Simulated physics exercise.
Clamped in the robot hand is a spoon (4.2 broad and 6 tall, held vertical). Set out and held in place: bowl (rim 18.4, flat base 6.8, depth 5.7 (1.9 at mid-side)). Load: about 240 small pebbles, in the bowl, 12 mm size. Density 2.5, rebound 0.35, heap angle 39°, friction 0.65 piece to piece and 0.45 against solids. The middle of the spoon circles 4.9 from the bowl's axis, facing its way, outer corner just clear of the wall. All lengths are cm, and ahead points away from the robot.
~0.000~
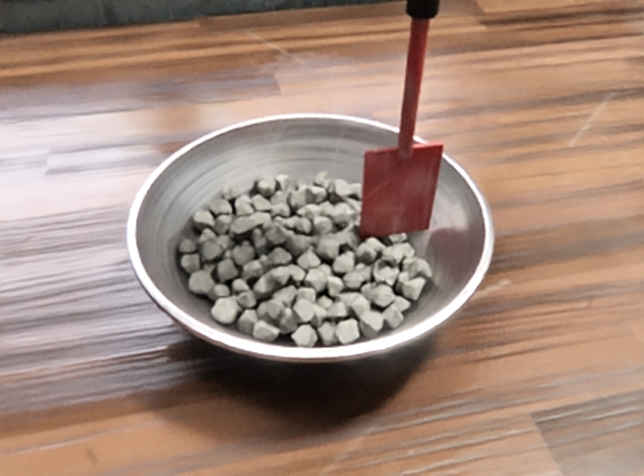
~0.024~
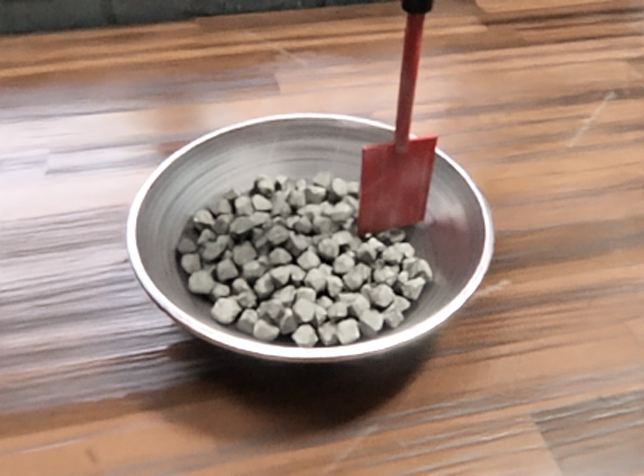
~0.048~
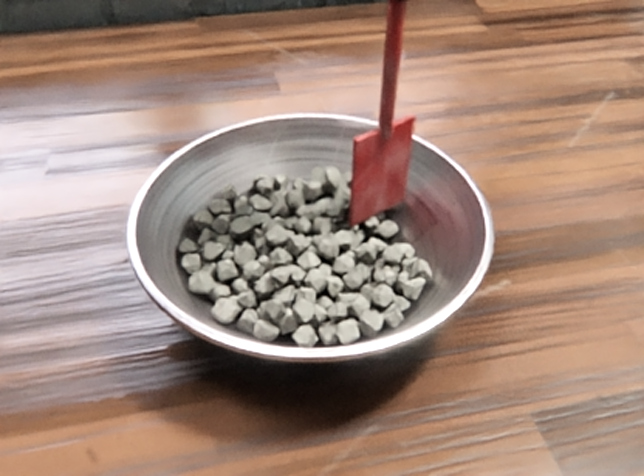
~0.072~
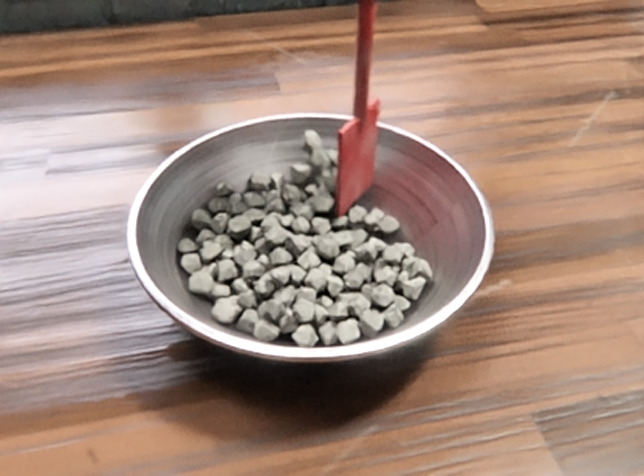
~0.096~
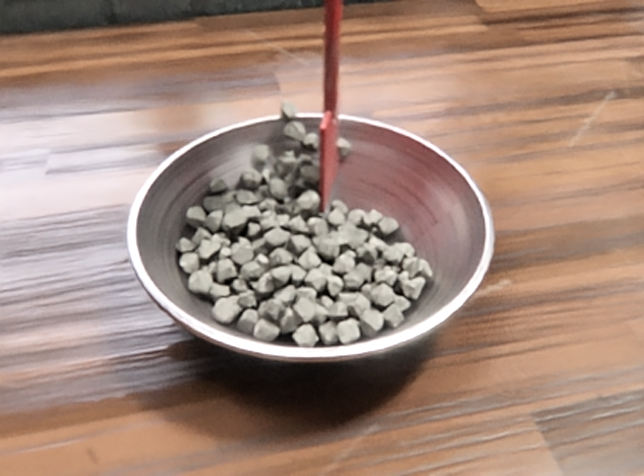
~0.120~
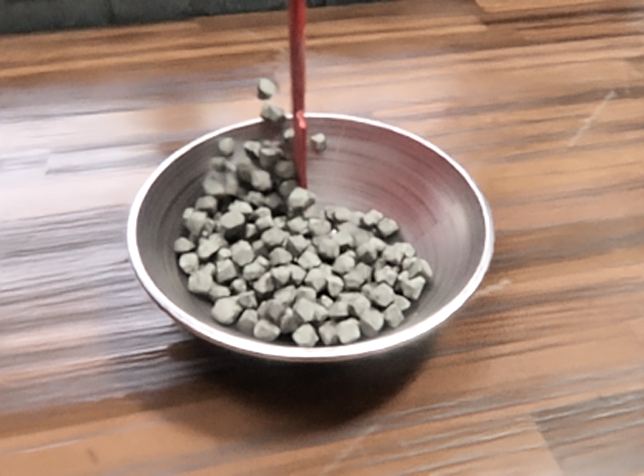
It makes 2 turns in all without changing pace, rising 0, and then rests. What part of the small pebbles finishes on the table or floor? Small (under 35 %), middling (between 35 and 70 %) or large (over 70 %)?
On the table or floor the share is middling, between 35 and 70 %.
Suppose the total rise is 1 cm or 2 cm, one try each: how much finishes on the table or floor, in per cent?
About 25 and 15 per cent.
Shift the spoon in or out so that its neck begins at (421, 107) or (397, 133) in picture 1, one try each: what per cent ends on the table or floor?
About 20 and 45 per cent.
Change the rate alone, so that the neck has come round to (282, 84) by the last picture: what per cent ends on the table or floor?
Some 45 per cent.
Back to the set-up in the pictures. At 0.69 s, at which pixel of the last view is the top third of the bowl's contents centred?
At about (266, 308).
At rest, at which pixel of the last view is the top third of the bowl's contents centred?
Around (323, 215).
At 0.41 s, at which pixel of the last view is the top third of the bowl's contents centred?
At about (420, 218).
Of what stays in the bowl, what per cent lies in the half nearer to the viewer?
About 40 per cent.
By 0.41 s, 333° round, highest piece 9 above the table; 199 in the bowl, 31 on the table or floor, 12 in flight or on the tool.
By 0.69 s, 219° round, highest piece 8 above the table; 158 in the bowl, 76 on the table or floor, 8 in flight or on the tool.
By 1.03 s, 0° round, highest piece 5 above the table; 137 in the bowl, 105 on the table or floor.
By 1.73 s, 0° round, highest piece 5 above the table; 137 in the bowl, 105 on the table or floor.
Final count, 137 in the bowl, 105 on the table or floor. That is 43 % on the table or floor.
